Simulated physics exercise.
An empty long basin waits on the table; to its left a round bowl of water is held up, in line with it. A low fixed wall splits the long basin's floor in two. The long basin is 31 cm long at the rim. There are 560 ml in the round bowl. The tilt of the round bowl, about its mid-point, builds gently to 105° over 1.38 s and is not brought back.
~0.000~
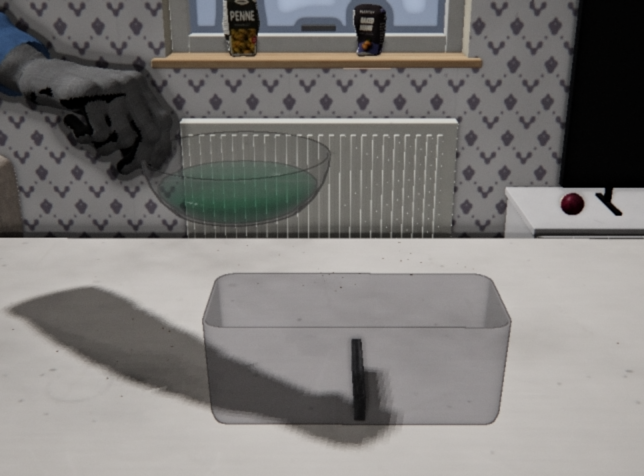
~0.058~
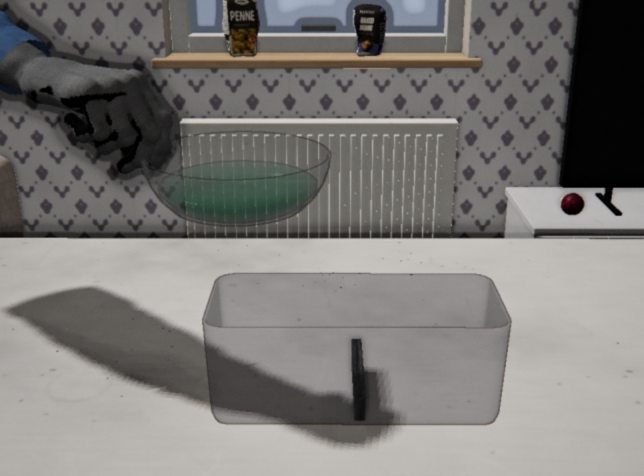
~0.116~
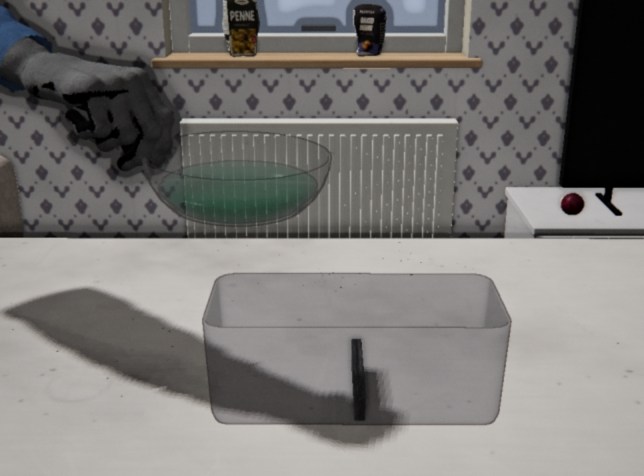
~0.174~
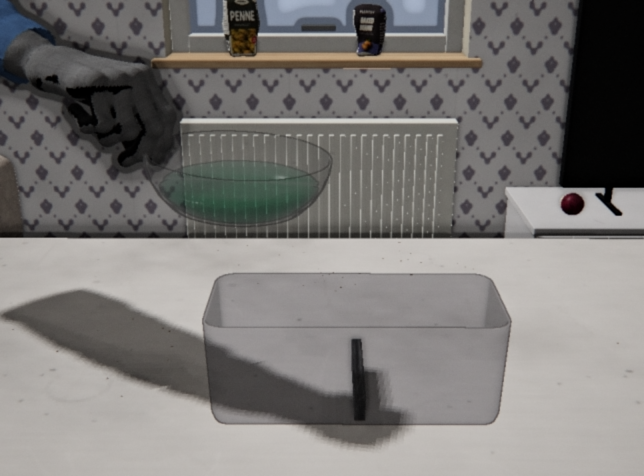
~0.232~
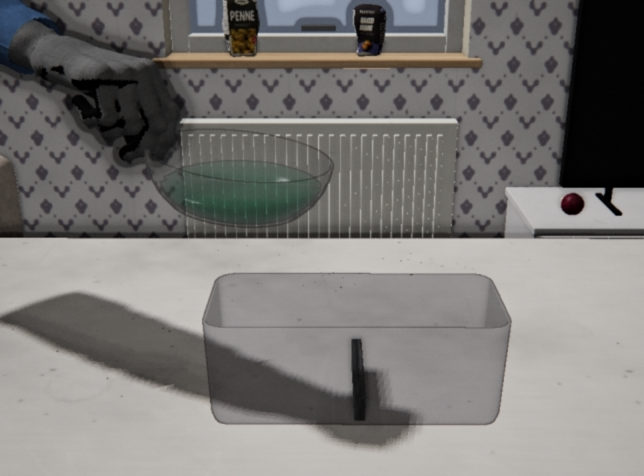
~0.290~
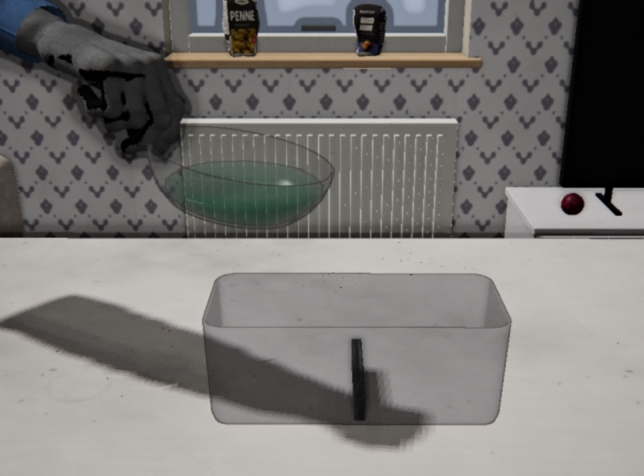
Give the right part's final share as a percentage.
About 61 per cent.
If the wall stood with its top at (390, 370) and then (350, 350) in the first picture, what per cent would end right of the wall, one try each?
First 20, then 70 per cent.
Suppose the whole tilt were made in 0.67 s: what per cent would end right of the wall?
Then about 50 per cent.
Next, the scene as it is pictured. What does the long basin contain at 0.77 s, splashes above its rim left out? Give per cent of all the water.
Some 24 per cent.
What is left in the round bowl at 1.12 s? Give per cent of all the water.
About 1 per cent.
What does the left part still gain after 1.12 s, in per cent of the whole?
About 3 per cent.
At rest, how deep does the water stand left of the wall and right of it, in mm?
Some 12 mm on the left and 18 mm on the right.
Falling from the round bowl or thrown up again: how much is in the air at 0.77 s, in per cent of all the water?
About 32 per cent.
By 0.77 s the tilt is 62° and 44 per cent is still to pour, 3 is left of the wall and 22 right of it.
By 1.12 s the tilt is 96° and 1 per cent is still to pour, 35 is left of the wall and 60 right of it.
By 1.48 s the tilt is 105° and 0 per cent is still to pour, 39 is left of the wall and 61 right of it.
By 1.88 s the tilt is 105° and 0 per cent is still to pour, 39 is left of the wall and 61 right of it.
At rest 39 per cent lies left of the wall, 61 right of it and 1 outside.
